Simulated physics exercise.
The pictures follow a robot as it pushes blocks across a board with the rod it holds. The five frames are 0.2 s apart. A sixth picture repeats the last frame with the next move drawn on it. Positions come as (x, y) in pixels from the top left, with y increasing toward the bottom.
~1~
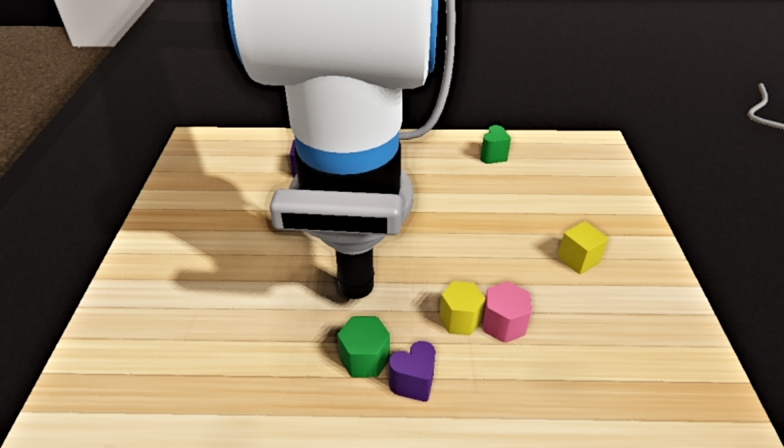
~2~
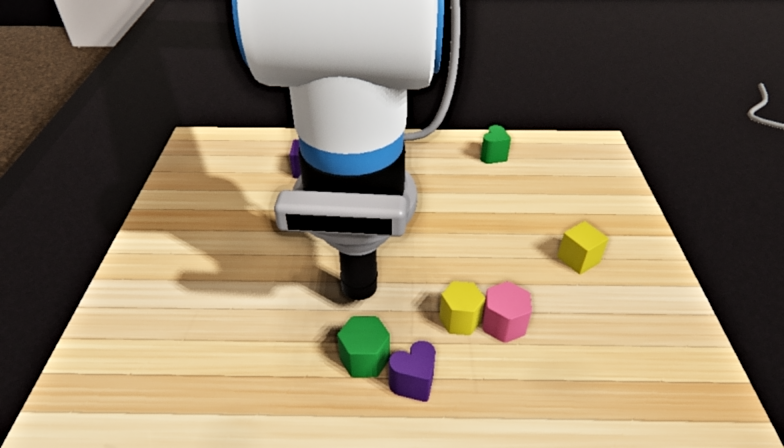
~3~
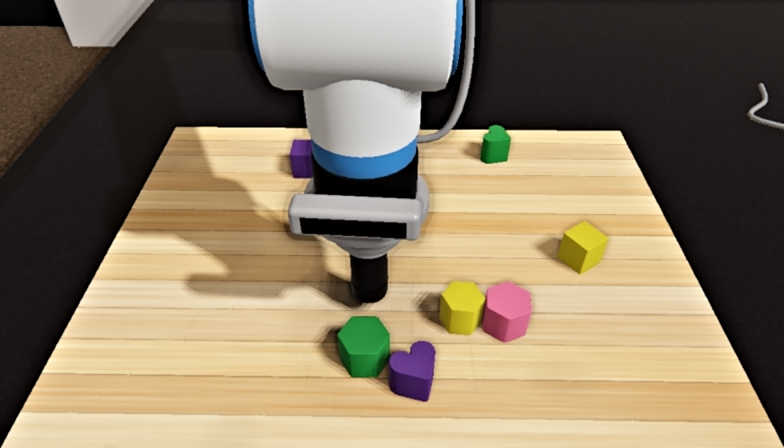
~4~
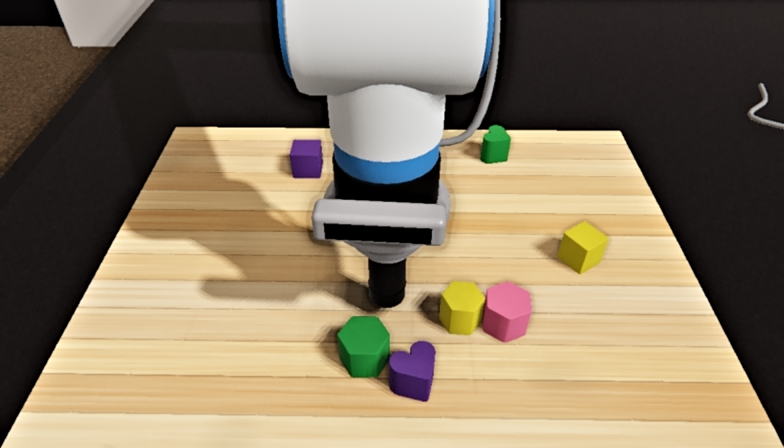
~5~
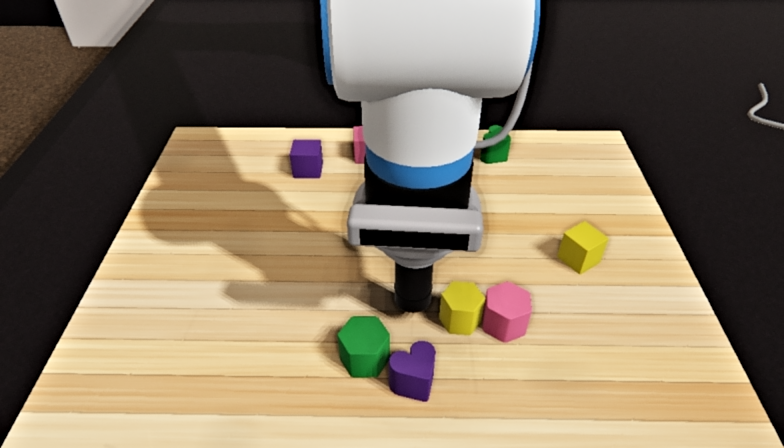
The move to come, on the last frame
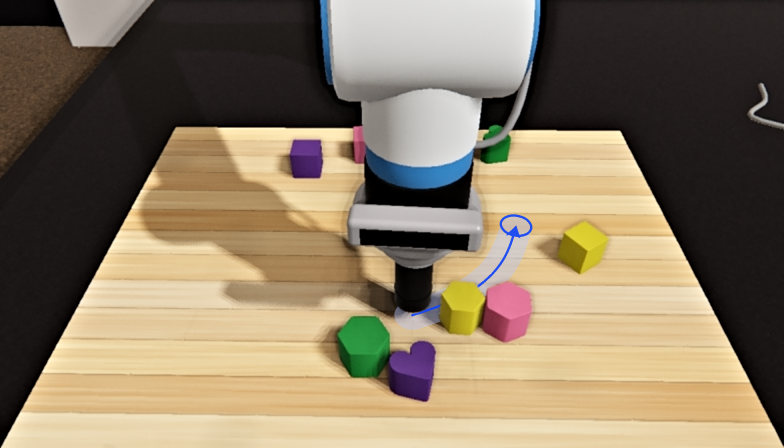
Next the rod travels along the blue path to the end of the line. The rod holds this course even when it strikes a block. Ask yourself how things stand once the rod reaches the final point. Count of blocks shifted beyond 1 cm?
The push moves two blocks more than 1 cm.
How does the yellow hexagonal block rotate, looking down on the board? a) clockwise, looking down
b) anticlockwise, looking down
Option a.
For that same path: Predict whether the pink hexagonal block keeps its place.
It ends up somewhere else.
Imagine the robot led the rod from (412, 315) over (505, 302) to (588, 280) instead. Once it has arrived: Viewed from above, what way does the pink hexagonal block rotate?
Seen from overhead, it turns anticlockwise.
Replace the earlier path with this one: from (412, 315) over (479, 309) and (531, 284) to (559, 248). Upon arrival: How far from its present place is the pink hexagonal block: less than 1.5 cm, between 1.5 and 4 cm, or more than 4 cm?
That one ends up more than 4 cm from where it is now.
Drawn move, from (412, 315) via (466, 294) and (502, 262), ending at (516, 225).
On the path given first. One third of the way, rod at (469, 278); yellow hexagonal block at (482, 299), turned 20° clockwise; pink hexagonal block at (526, 304), turned 15° anticlockwise.
Two thirds of the way, rod at (506, 245); yellow hexagonal block at (482, 299), turned 20° clockwise; pink hexagonal block at (526, 304), turned 15° anticlockwise.
At the end, rod at (519, 210); green hexagonal block still; yellow hexagonal block at (482, 299), turned 20° clockwise; pink hexagonal block at (526, 304), turned 15° anticlockwise.
